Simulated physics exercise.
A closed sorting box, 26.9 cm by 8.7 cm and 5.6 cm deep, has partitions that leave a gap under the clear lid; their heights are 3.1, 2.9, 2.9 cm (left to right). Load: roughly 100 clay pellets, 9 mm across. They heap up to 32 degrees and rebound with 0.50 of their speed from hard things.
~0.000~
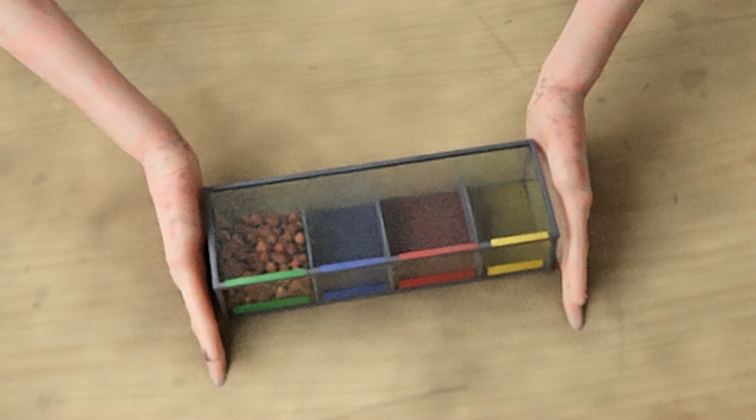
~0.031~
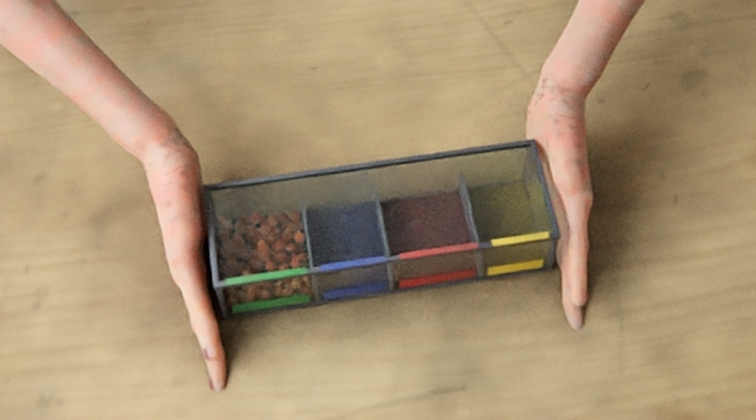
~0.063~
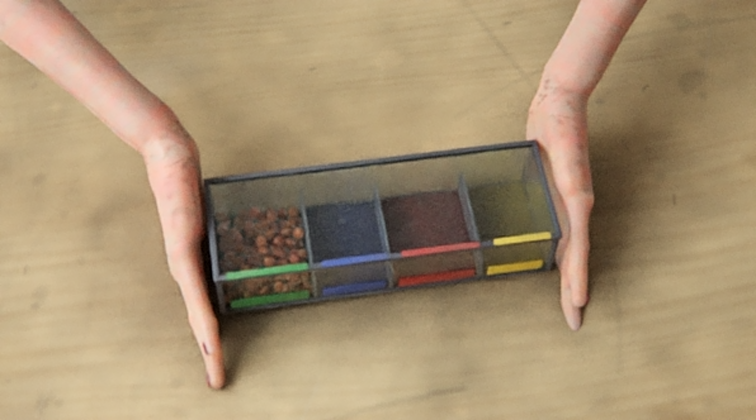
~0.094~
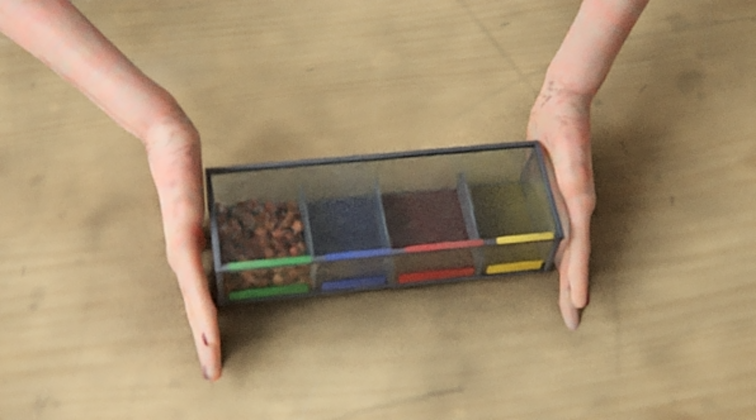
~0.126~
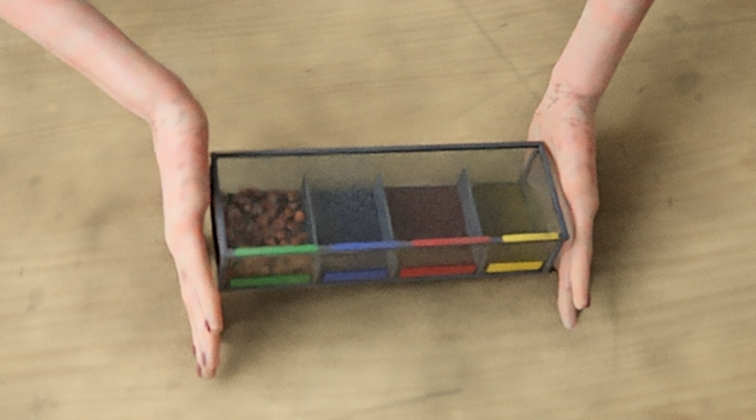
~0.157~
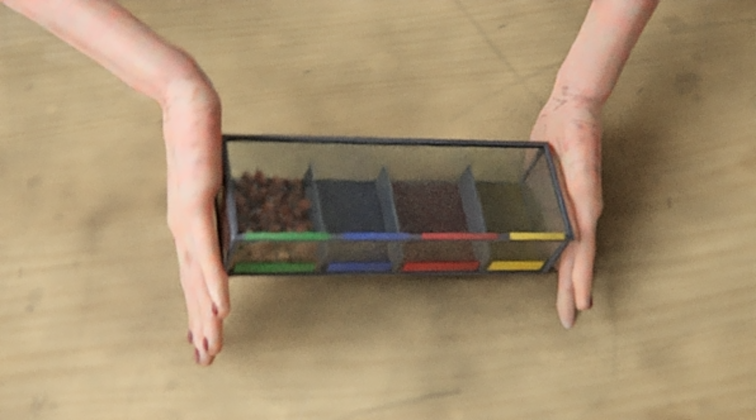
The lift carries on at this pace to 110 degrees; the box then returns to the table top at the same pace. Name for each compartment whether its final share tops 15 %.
Red: Above, blue: Below, green: Below, yellow: Above.
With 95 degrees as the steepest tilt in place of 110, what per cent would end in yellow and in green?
Yellow 55, green 5.
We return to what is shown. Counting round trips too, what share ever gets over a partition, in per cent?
Some 100 per cent.
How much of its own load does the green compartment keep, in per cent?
Some 0 per cent.
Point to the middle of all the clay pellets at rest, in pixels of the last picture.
Near (504, 232).
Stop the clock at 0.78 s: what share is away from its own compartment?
Roughly 45 per cent.
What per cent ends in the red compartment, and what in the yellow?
Red 20, yellow 80.
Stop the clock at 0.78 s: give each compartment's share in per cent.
Red 10; blue 35; green 55; yellow 0.
After 0.78 s, tilt 110 degrees; red 10 %, blue 35 %, green 55 %.
Then, at 1.20 s, tilt 48 degrees; red 20 %, yellow 80 %.
After 1.69 s, tilt 0 degrees; red 20 %, yellow 80 %.
At rest (2.3 s), red 20 %, blue 0 %, green 0 %, yellow 80 %.
